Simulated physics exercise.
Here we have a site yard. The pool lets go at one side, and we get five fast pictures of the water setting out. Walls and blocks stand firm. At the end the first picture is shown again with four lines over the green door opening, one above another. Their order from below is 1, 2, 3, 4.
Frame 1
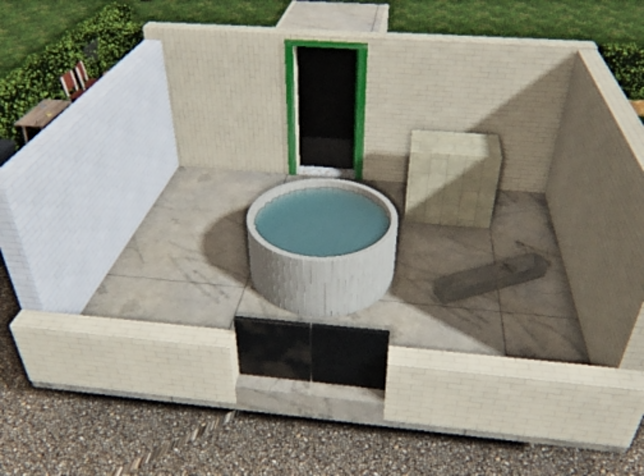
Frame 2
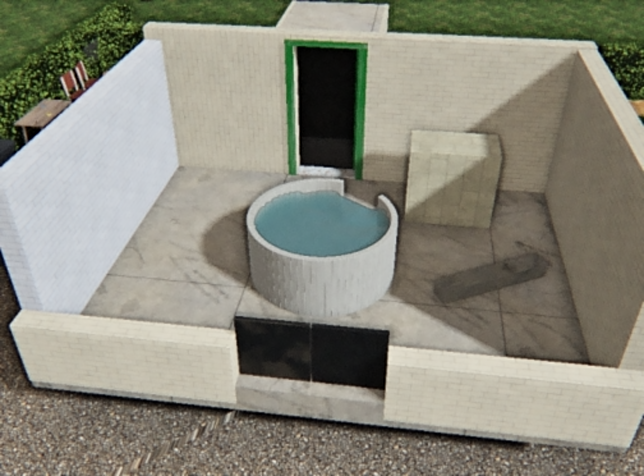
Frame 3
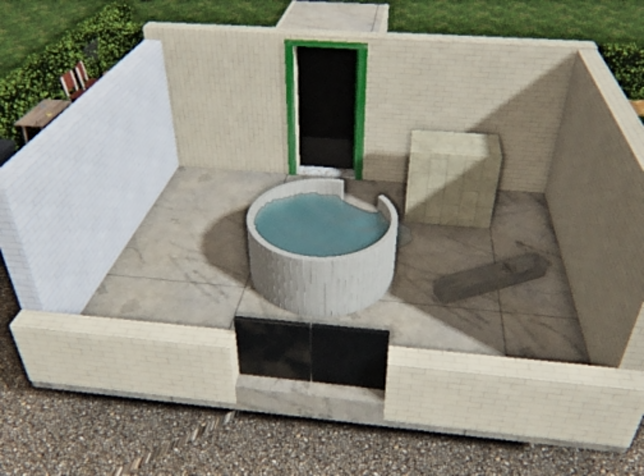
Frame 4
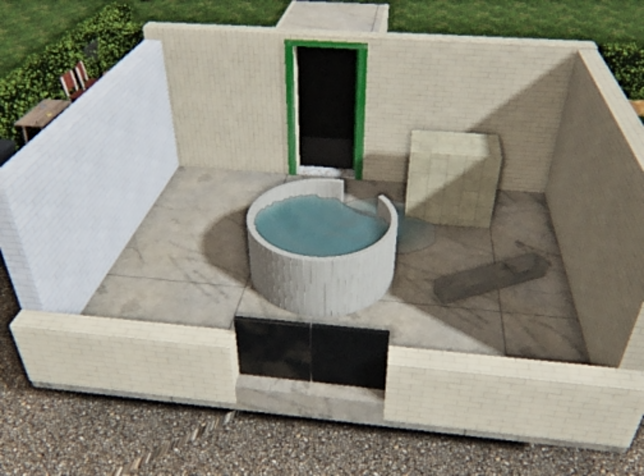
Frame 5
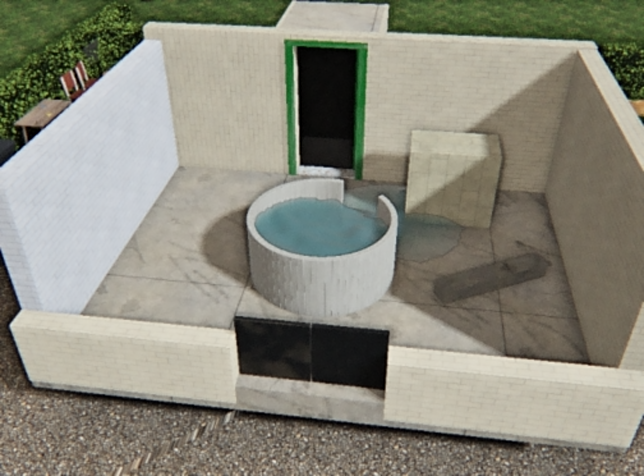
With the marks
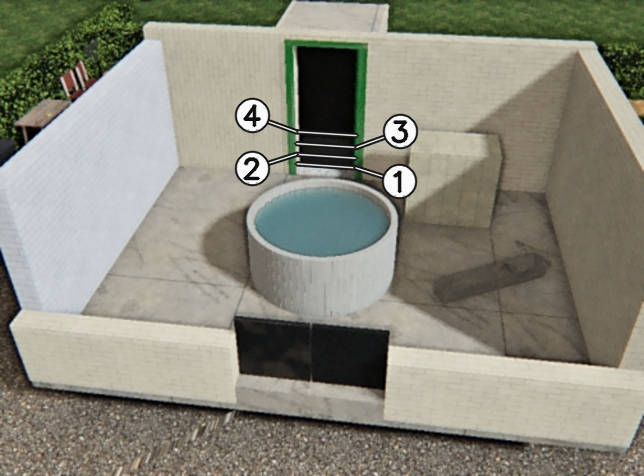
A walled yard with pale brick walls and a stone-tiled floor is seen from above at a fixed angle, with grass and hedges behind. A round grey pool of blue water stands in the middle, a green-framed doorway behind it, a pale block and a low grey slab to the right, and a dark shut gate in front. A gap opens in the pool's back-right rim, and water pours out, spreading rightward across the floor toward the block.
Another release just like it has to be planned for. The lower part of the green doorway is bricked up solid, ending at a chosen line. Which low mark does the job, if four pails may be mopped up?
Line 1 just does it.
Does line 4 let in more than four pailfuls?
No.
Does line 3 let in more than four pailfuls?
No.
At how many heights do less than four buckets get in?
All of the four.
On the marked copy, 1 at (326, 165); 2 at (326, 156); 3 at (326, 145); 4 at (326, 133); from the bottom up 1, 2, 3, 4.
If 1 is chosen, a splash gets over, under a bucket.
If 2 is chosen, nothing gets over.
If 3 is chosen, nothing gets over.
If 4 is chosen, nothing gets over.
